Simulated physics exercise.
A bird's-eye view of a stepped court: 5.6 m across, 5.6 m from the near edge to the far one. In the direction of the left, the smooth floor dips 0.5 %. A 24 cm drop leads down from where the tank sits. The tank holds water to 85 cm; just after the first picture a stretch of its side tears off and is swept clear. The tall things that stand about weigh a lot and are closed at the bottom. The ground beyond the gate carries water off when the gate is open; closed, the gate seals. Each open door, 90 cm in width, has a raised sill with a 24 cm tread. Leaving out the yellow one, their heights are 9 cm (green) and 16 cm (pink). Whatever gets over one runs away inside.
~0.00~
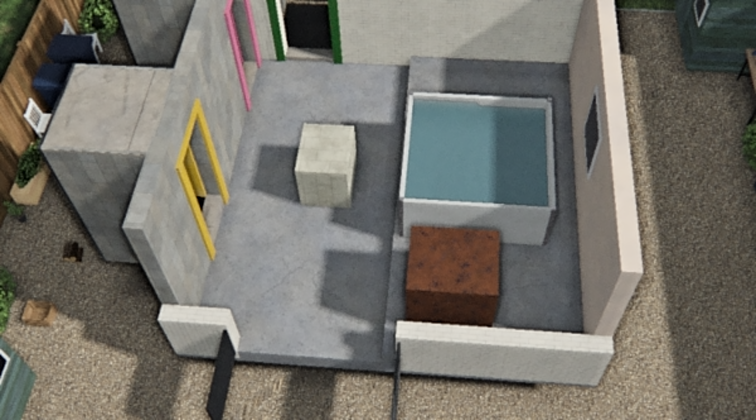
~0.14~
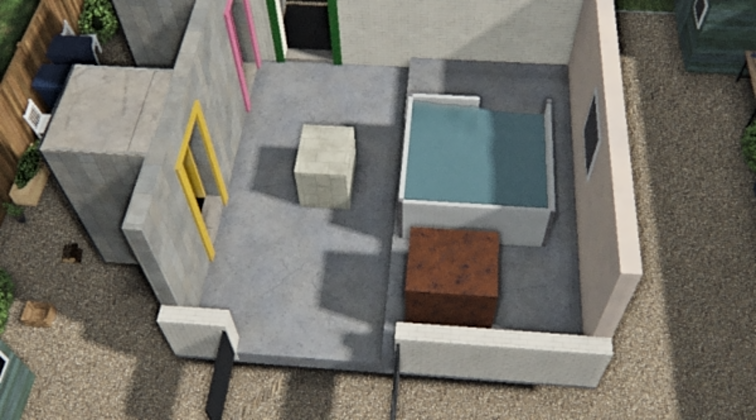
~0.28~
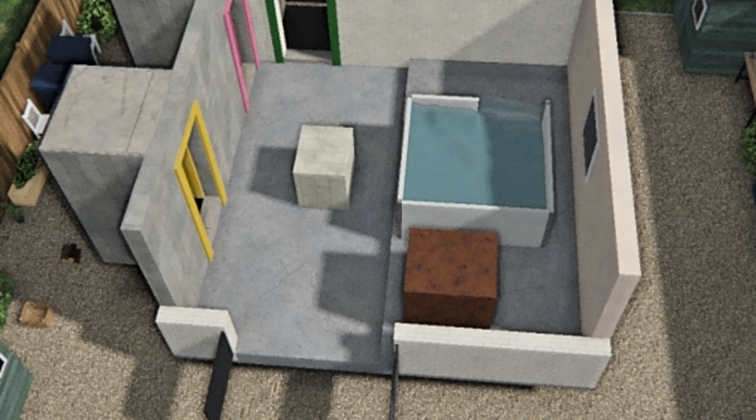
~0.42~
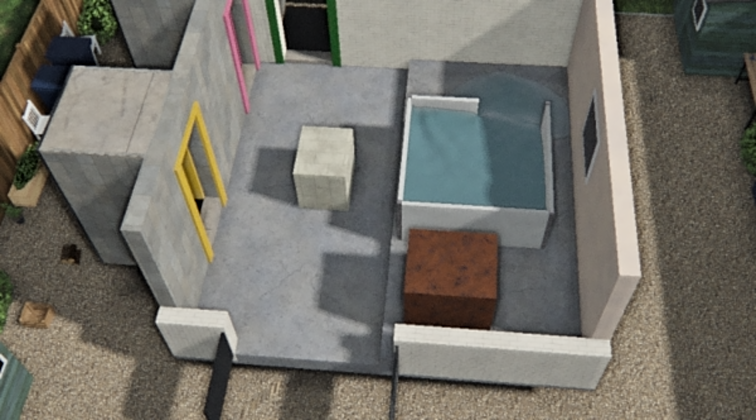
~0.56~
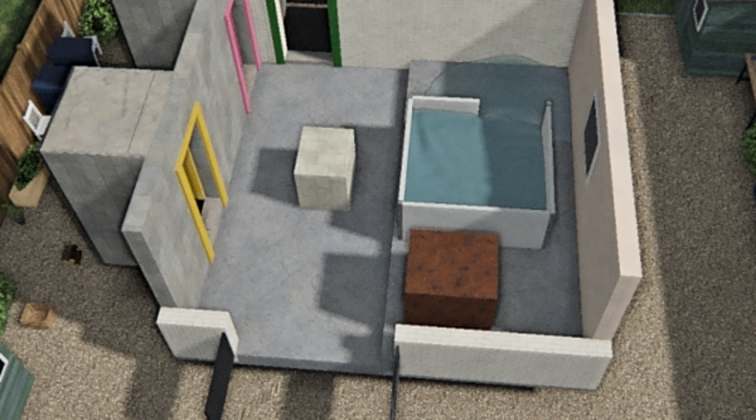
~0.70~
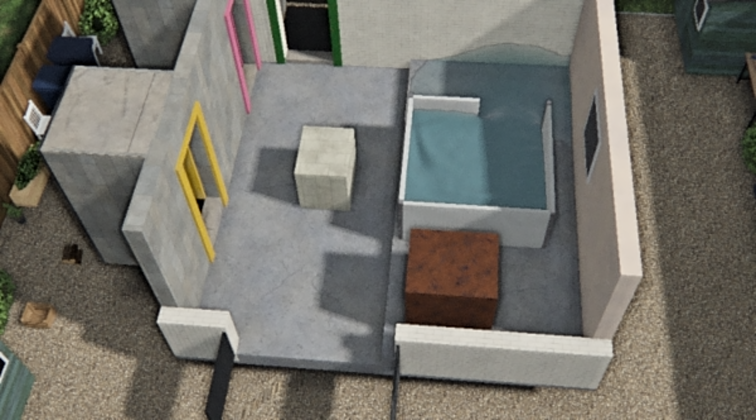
A big white-walled tank of still water stood in a grey walled court until part of its far side disappeared, and water poured out across the floor behind it and spread along the back wall.
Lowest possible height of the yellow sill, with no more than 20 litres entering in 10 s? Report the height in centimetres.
I would say 5.5 cm.
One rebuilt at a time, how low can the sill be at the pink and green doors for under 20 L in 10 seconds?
Roughly 29 cm at pink and 15 cm at green.
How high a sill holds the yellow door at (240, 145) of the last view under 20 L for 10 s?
It needs about 20 cm.
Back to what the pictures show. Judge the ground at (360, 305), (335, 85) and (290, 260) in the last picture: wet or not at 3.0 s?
Well, in sequence they're bone-dry, soaked and bone-dry.
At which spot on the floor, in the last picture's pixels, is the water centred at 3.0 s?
(455, 137).
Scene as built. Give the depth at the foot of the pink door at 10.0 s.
Depth: Near 14.0 cm.
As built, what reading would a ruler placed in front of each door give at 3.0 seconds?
In cm: Green 8, pink 34, yellow 0.
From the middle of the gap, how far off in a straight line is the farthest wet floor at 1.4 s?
The front is some 3.8 m out.
After 1.4 s water covers 20 % of the floor, deepest (66 cm) near (568, 66); it has not reached the yellow door.
After 3.0 s water covers 55 % of the floor, deepest (38 cm) near (528, 94); it has not reached the yellow door.
After 10.0 s water covers 95 % of the floor, deepest (17 cm) near (193, 335); 8 cm at the yellow door, 0 litres in over its 27 cm sill.
At the yellow door as built, the water arrived by 3.3 s and peaked near 9 cm at 6.6 s.
Run again over the same 10 s with other heights there, 32 litres in over 4.5 cm, 11 litres over 6.5 cm. The limit of 20 litres is kept from about 5.5 cm up.
